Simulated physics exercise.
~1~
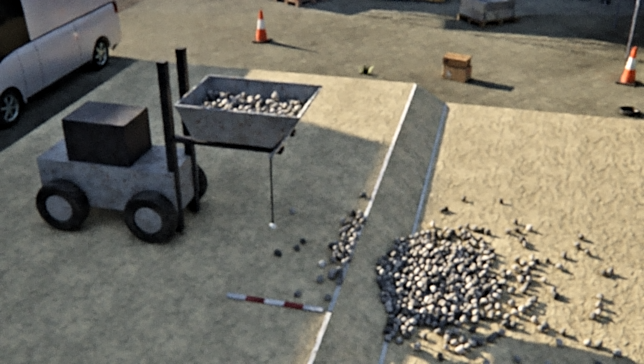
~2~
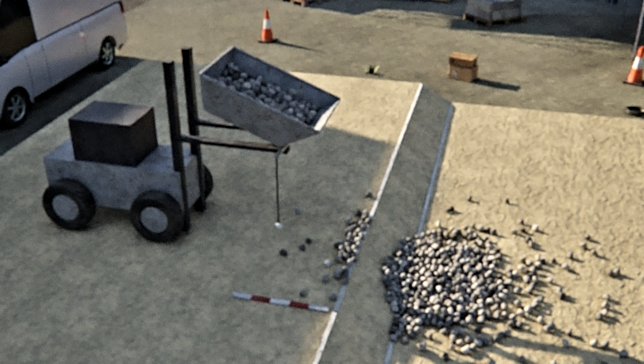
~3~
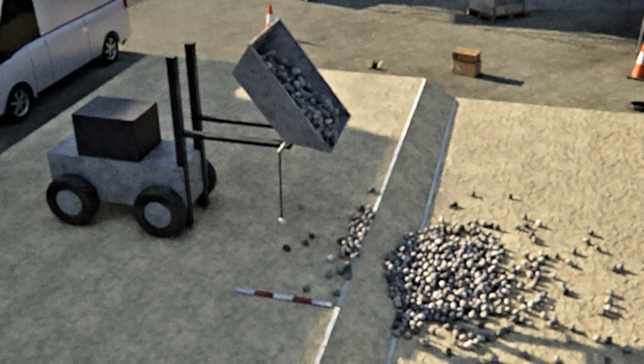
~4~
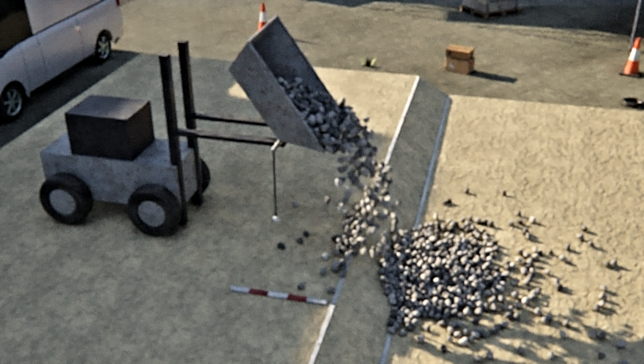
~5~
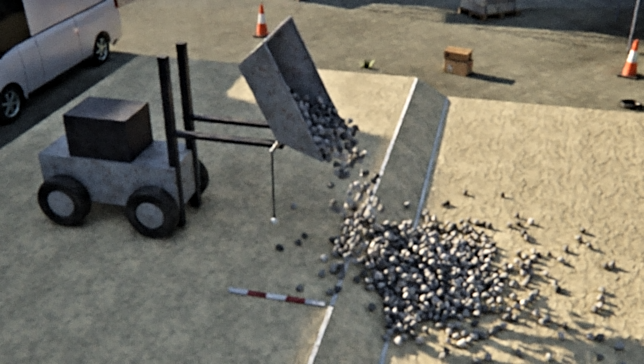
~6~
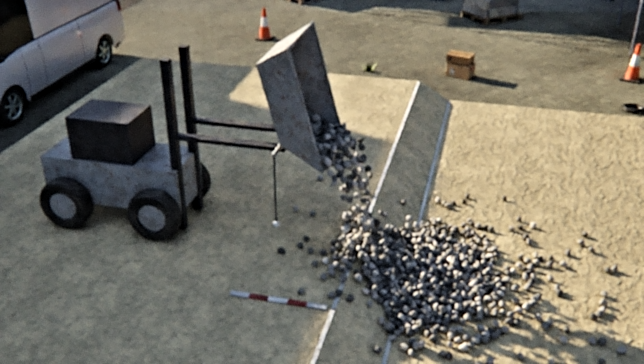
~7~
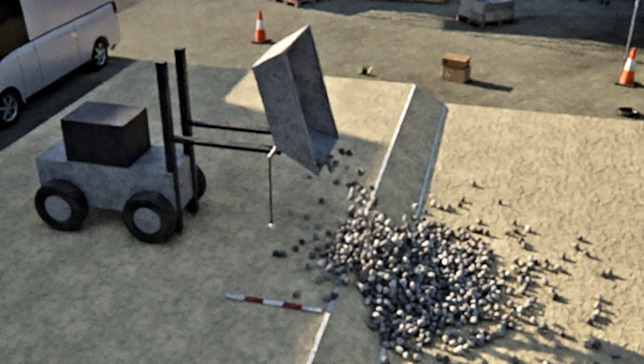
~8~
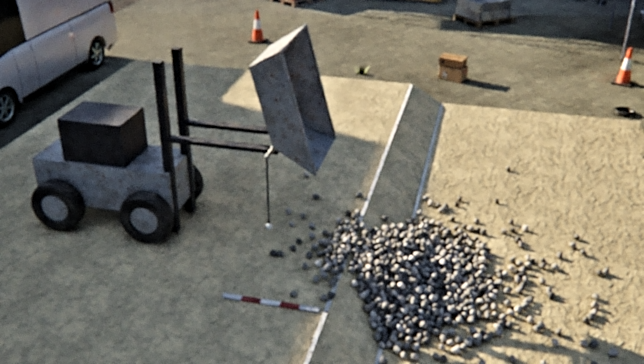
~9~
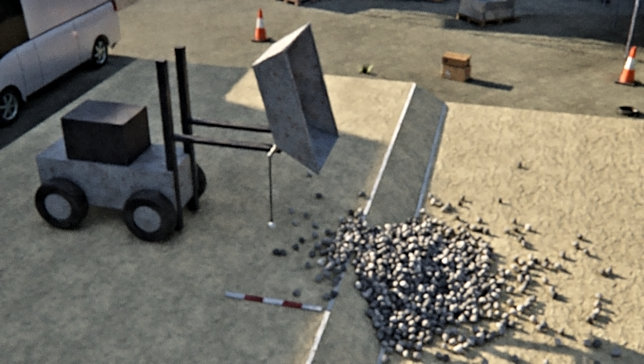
A grey steel skip full of pale and dark stones hangs from the black masts of a four-wheeled fork truck at the left of a sandy yard, seen from above by a slightly swaying camera. A white van, orange cones and a brown box stand behind, and loose stones lie past a white-edged bank at right. The skip tips steeply rightward, holding its load at first. Stones then pour over its lip onto the bank, tumbling down into the earlier heap. The skip empties and stays tilted above a broader pile spread across slope and foot.
